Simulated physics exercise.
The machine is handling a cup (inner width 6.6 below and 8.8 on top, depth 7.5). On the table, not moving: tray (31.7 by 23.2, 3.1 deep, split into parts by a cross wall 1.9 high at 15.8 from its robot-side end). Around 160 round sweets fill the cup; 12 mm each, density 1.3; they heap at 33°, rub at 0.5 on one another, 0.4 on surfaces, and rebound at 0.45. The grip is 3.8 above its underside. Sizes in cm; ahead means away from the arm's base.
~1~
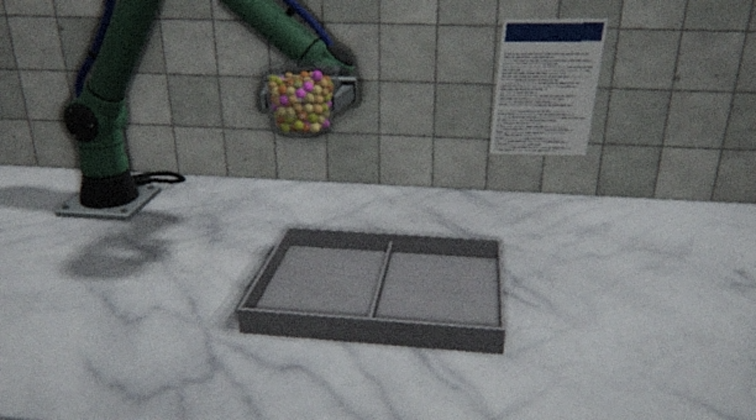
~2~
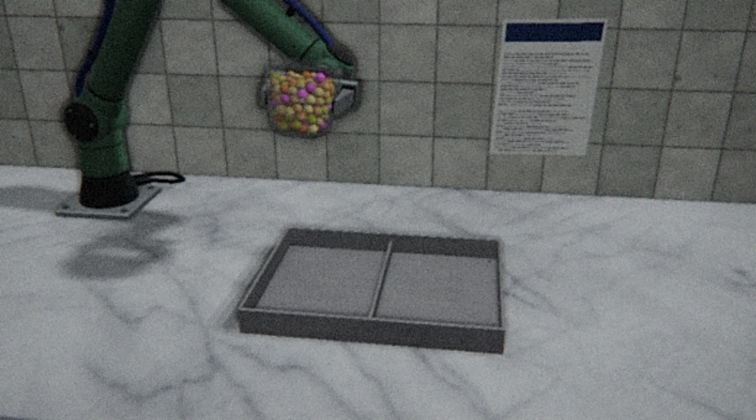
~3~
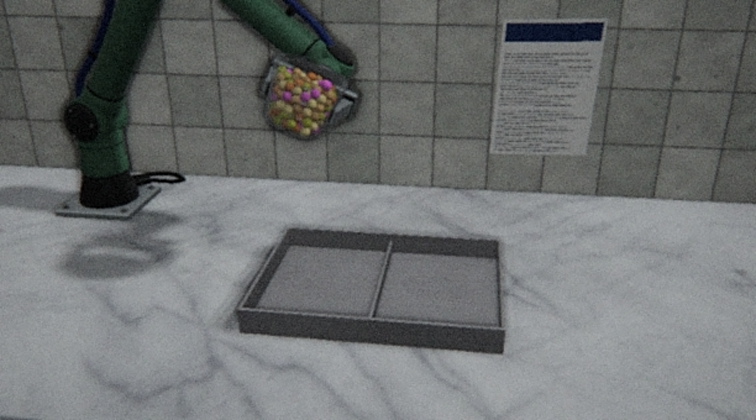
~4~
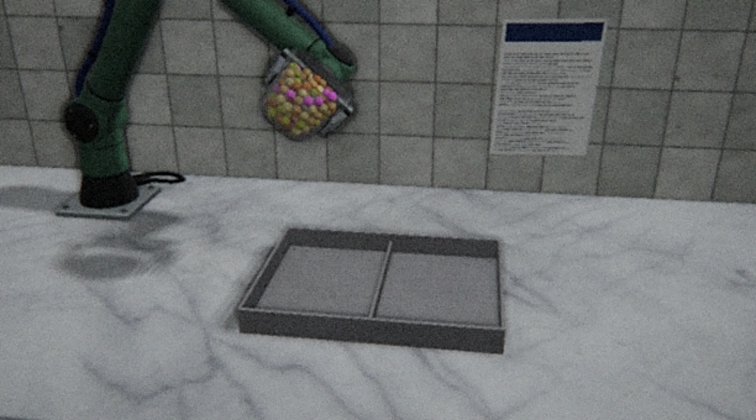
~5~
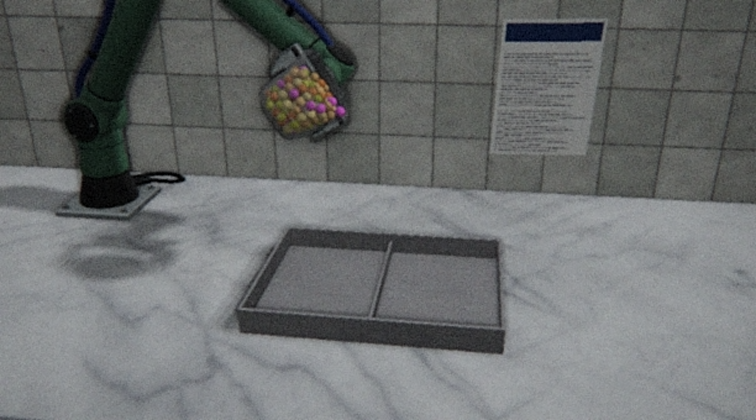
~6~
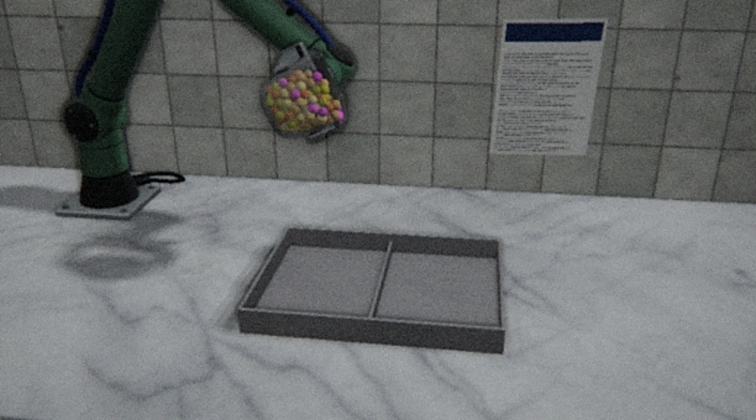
Green robot arm tilting a clear cup of colourful round sweets steadily to the right above a marble table with a divided grey tray.
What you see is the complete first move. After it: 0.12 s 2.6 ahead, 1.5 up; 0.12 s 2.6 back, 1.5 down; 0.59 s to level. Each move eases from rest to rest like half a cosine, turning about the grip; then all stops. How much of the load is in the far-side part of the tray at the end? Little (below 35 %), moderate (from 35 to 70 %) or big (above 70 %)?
In the far-side part of the tray the share is little, below 35 %.
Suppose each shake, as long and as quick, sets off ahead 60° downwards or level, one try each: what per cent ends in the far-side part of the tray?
Some 5 and 20 per cent.
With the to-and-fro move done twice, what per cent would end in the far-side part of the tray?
Then about 35 per cent.
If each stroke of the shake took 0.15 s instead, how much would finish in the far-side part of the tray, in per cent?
It would be near 10 per cent.
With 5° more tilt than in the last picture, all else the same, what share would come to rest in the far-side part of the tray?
It would be near 30 per cent.
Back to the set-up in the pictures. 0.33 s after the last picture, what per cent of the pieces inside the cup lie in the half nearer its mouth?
Some 55 per cent.
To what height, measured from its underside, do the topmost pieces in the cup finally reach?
About 6.5 cm.
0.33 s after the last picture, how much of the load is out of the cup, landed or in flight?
Near 30 per cent so far.
Then, 0.33 s later, tilted 60° forward, highest piece 28 above the table; 118 in the cup, 13 in the far-side part, 33 in flight or on a rim.
Then, 0.66 s later, tilted 12° forward, highest piece 30 above the table; 112 in the cup, 36 in the far-side part, 15 in the robot-side part, 1 in flight or on a rim.
Then, 1.03 s later, level, highest piece 29 above the table; 112 in the cup, 37 in the far-side part, 15 in the robot-side part.
Then, 2.08 s later, level, highest piece 29 above the table; 112 in the cup, 37 in the far-side part, 15 in the robot-side part.
At rest, 112 in the cup, 37 in the far-side part, 15 in the robot-side part. That is 23 % in the far-side part of the tray.
